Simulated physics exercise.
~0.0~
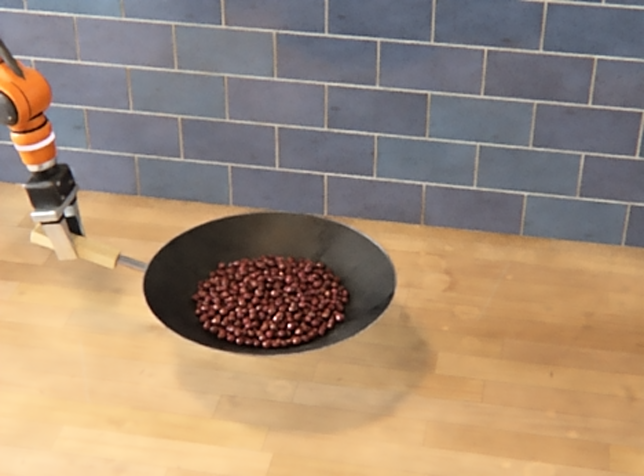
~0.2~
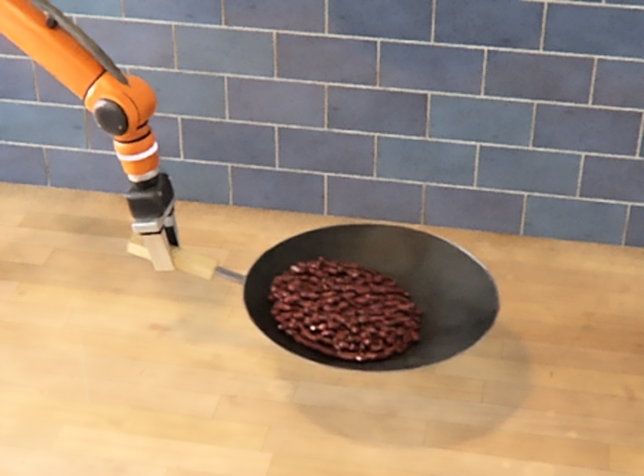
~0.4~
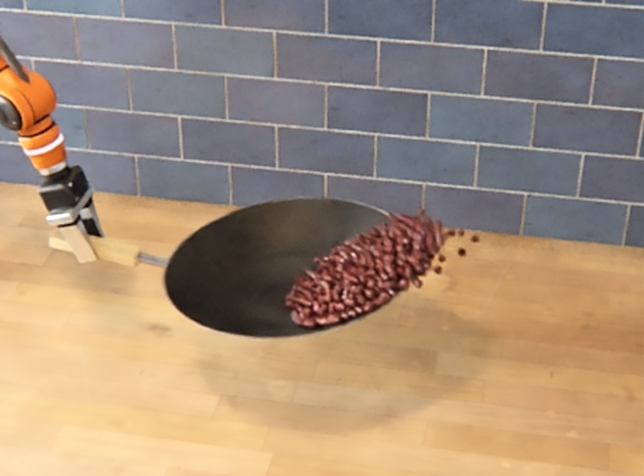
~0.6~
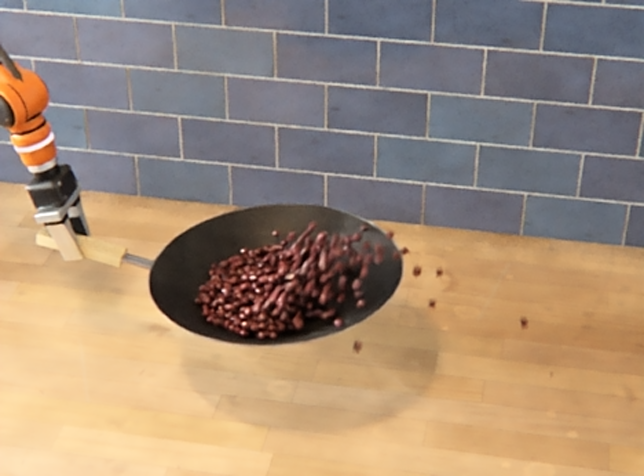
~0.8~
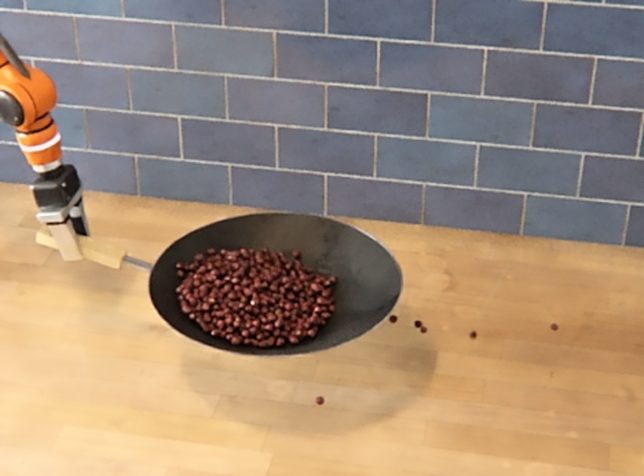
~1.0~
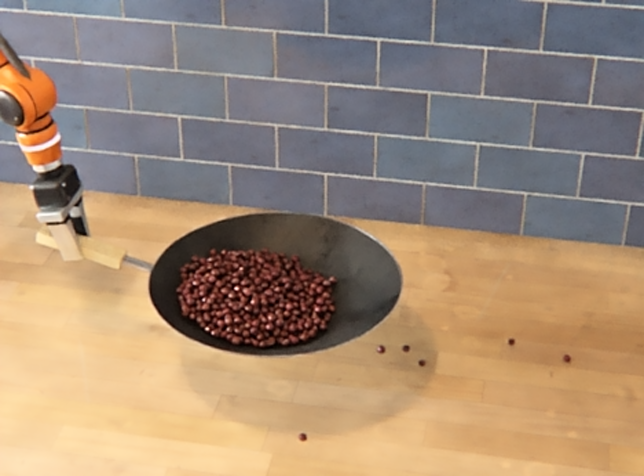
On a wooden counter, a robot arm jerks a wok of dark red beads, spilling a few.
